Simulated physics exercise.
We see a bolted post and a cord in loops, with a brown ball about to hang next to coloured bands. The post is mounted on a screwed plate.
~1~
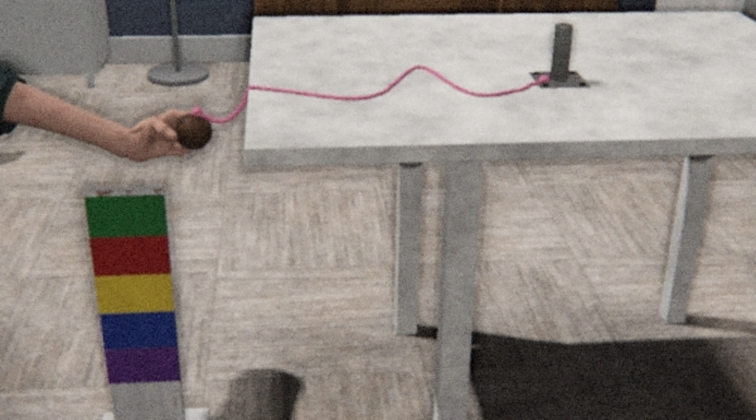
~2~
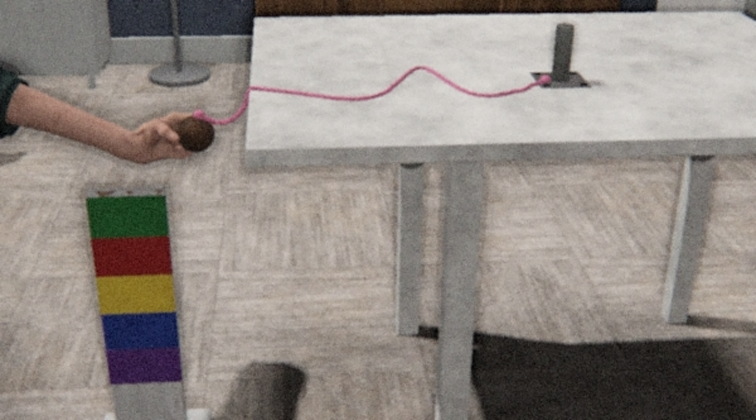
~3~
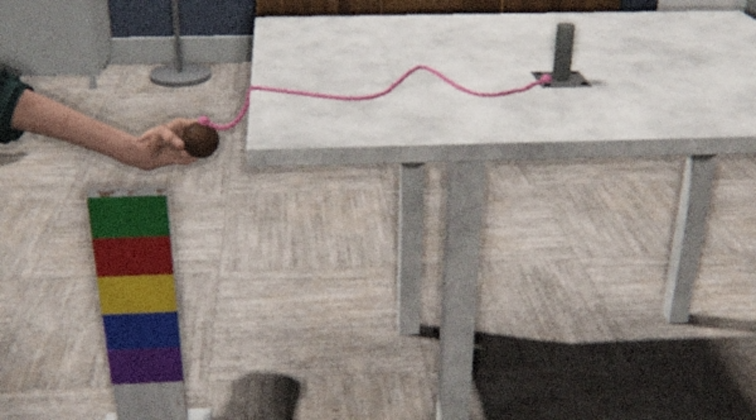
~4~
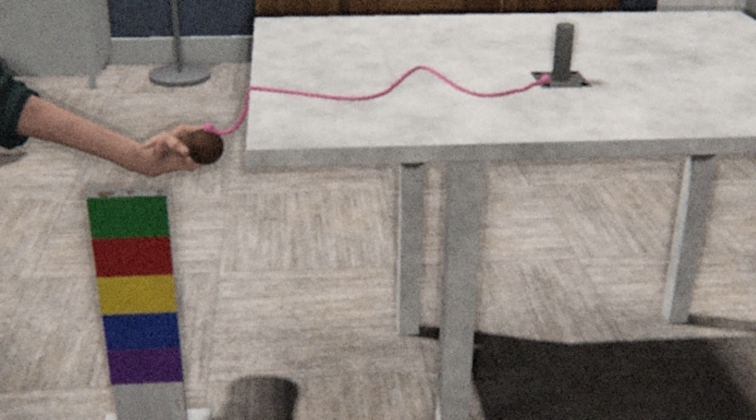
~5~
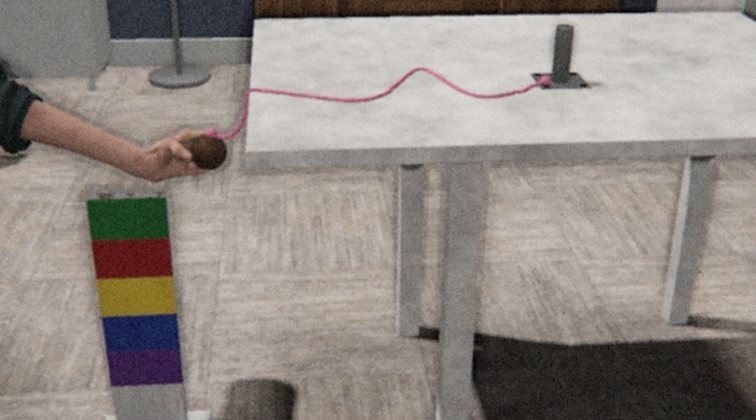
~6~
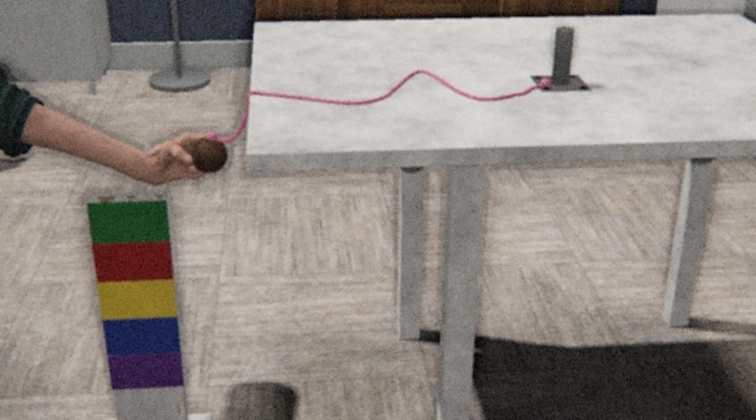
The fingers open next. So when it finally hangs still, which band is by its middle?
At yellow.
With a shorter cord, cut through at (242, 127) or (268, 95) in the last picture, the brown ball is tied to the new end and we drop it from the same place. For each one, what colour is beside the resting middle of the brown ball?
Taking them in turn: Red; green.
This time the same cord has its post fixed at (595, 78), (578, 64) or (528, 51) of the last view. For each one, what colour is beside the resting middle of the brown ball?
In turn, red, then red, then yellow.
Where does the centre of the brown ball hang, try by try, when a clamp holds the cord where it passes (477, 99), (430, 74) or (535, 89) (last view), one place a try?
Going through the three tries, you get (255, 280), (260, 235) and (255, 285).
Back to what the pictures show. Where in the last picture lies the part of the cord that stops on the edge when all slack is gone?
(378, 100).
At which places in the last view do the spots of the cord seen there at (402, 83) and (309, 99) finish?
They finish close to (309, 88) and close to (254, 161).
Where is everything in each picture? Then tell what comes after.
In the first picture, brown ball (194, 131); green (126, 218); red (131, 257); yellow (135, 295); blue (139, 332); purple (143, 366).
In the second picture, brown ball (196, 134); cord through (521, 91) (453, 85) (406, 75) (359, 99) (274, 91).
In the third picture, brown ball (201, 140).
In the fourth picture, brown ball (205, 147); cord through (522, 91) (453, 85) (407, 75) (359, 99) (275, 91).
In the fifth picture, brown ball (209, 152).
In the sixth picture, brown ball (209, 155); cord through (522, 94) (453, 89) (407, 79) (359, 103) (275, 95).
A little later, ball near (225, 281); level with yellow.
Next, ball near (290, 288); level with yellow.
Later still, ball near (249, 293); level with yellow.
When it is over, ball near (257, 293); level with yellow. The yellow one.
